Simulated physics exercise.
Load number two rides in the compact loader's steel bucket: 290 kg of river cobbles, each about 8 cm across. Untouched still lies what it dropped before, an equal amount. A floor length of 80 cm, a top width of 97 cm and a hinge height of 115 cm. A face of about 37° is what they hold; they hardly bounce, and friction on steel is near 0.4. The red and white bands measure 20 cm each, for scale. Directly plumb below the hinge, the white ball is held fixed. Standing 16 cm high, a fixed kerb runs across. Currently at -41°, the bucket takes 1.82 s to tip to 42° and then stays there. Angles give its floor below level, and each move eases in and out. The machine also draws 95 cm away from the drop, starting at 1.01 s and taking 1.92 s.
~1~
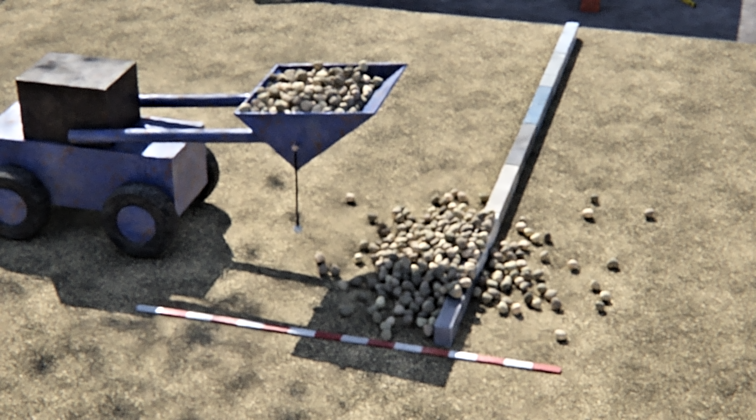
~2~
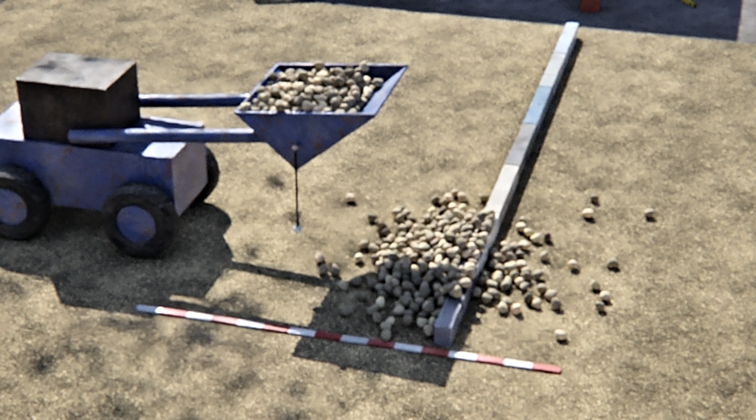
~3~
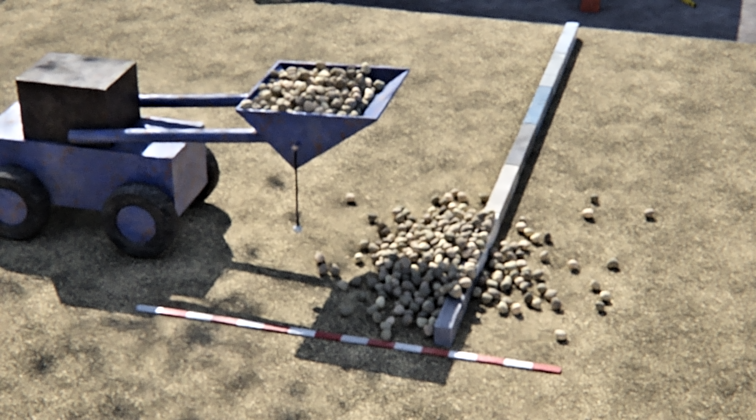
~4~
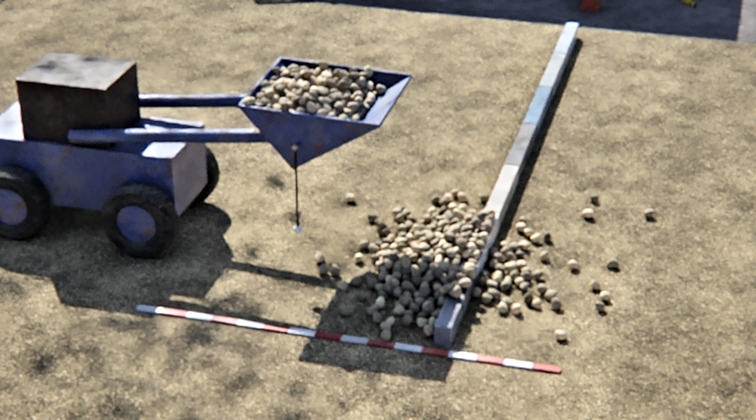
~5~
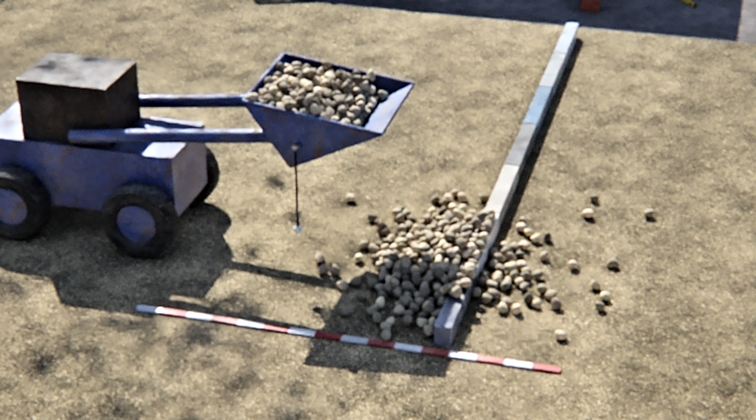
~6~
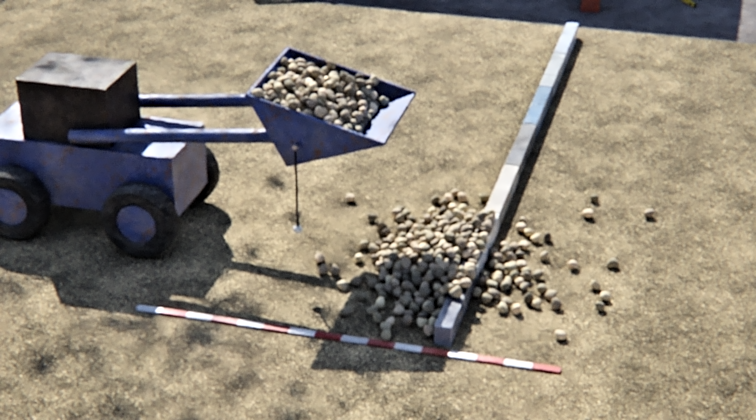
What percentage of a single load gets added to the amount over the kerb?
0 %.
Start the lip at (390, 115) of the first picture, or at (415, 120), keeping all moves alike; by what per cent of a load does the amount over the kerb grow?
0 % and 0 %.
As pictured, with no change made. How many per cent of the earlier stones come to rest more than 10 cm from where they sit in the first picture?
0 %.
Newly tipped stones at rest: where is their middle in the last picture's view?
Roughly at (370, 244) in the last picture.
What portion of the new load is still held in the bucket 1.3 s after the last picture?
Still inside: Some 5 %.
Then, 0.8 s after the last picture the floor is at 29°; in per cent of one load, 89 in the bucket, 99 on this side of the kerb, 13 over the kerb; the foremost stones are at (600, 268).
Then, 1.3 s after the last picture the floor is at 42°; in per cent of one load, 6 in the bucket, 182 on this side of the kerb, 13 over the kerb; the foremost stones are at (600, 268).
Then, 2.8 s after the last picture the floor is at 42°; in per cent of one load, 0 in the bucket, 187 on this side of the kerb, 13 over the kerb; the foremost stones are at (600, 268).
Then, 5.3 s after the last picture the floor is at 42°; in per cent of one load, 0 in the bucket, 187 on this side of the kerb, 13 over the kerb; the foremost stones are at (600, 268). Net gain over the kerb, 0.
